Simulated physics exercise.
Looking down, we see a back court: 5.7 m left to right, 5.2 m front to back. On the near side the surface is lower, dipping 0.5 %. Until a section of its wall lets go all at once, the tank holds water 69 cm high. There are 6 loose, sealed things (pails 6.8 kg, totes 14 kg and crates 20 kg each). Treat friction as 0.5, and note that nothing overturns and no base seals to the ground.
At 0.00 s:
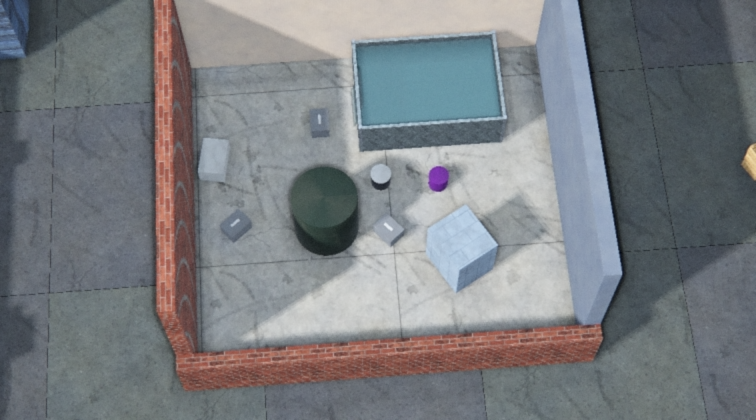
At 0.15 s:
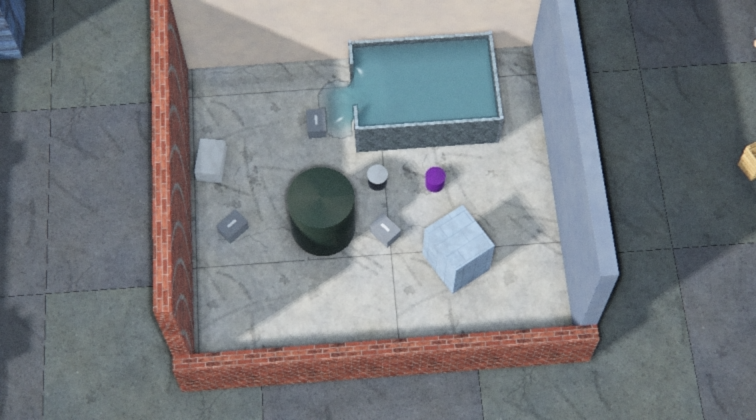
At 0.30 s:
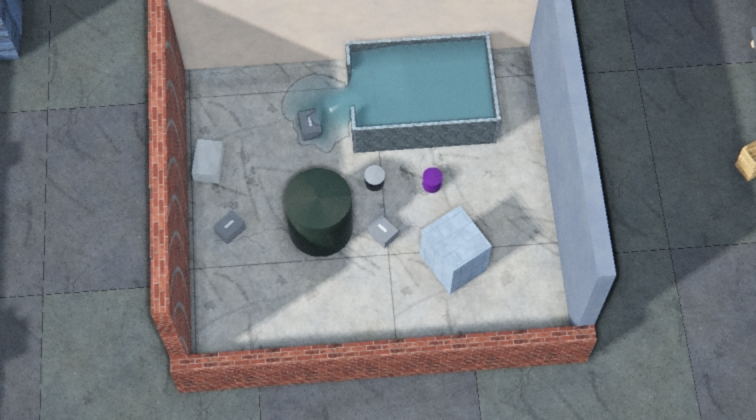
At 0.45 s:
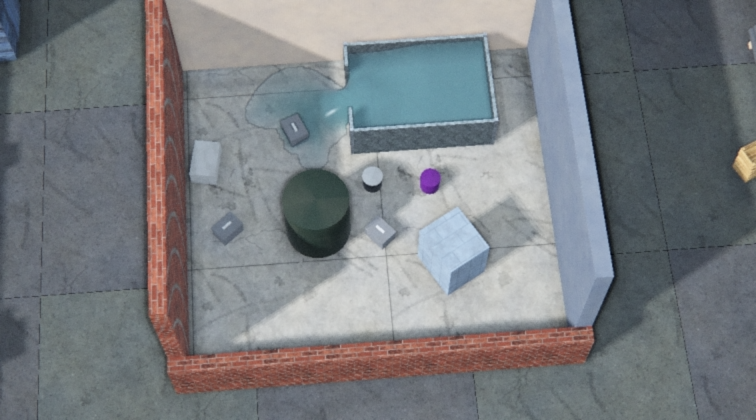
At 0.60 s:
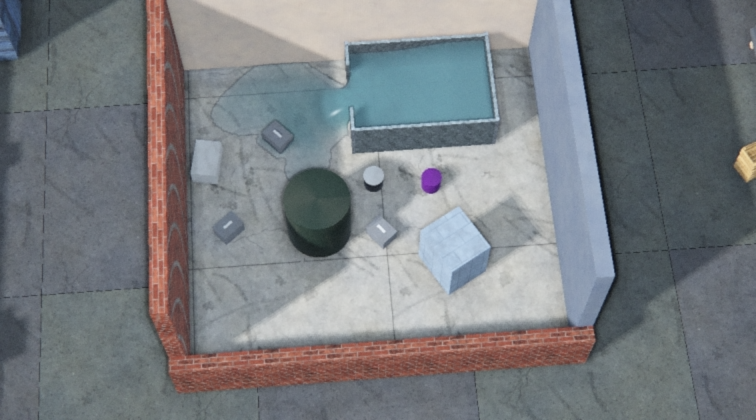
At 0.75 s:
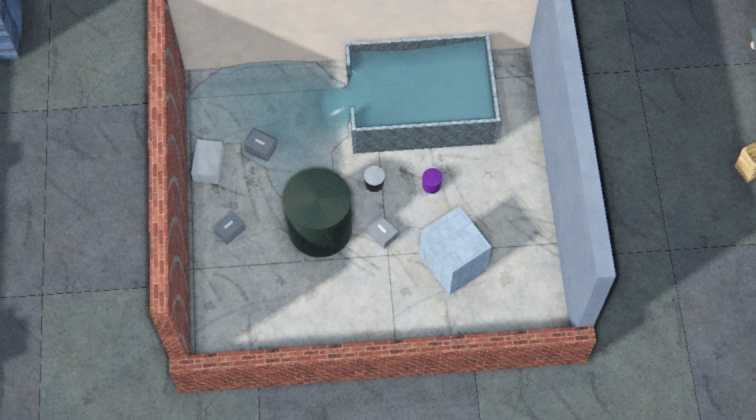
Water poured through a gap in the left side of the raised tank and spread across the walled court, pushing one small grey box leftward while the purple pail and other objects stayed put.
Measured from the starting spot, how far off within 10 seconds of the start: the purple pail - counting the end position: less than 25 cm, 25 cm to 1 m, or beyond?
It keeps its spot.
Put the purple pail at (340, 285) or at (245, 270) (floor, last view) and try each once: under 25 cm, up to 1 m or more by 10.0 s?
Well, the first time it covers a big distance, and the second time it covers a big distance.
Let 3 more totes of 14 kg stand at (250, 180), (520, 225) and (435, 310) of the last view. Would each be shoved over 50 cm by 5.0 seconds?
Going one by one: Too far, not far enough, not far enough.
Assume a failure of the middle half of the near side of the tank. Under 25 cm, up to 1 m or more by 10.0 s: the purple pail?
In that scenario the purple pail would have been washed far off.
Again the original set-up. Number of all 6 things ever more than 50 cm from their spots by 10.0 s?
That comes to 3.
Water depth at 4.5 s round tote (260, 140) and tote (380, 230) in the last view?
I'd put it at 10 cm and 0 cm respectively.
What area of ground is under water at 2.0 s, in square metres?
Roughly 12.0 m2.
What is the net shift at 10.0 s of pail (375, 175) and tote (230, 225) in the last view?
In that order: 0 cm, 450 cm.
After 2.0 s the purple pail is near (432, 177), 0.0 m from its start, aground; 1 afloat.
After 4.5 s the purple pail is near (432, 177), 0.0 m from its start, aground; 2 afloat.
After 7.0 s the purple pail is near (432, 177), 0.0 m from its start, aground; 1 afloat.
After 10.0 s the purple pail is near (432, 177), 0.0 m from its start, aground; 1 afloat.
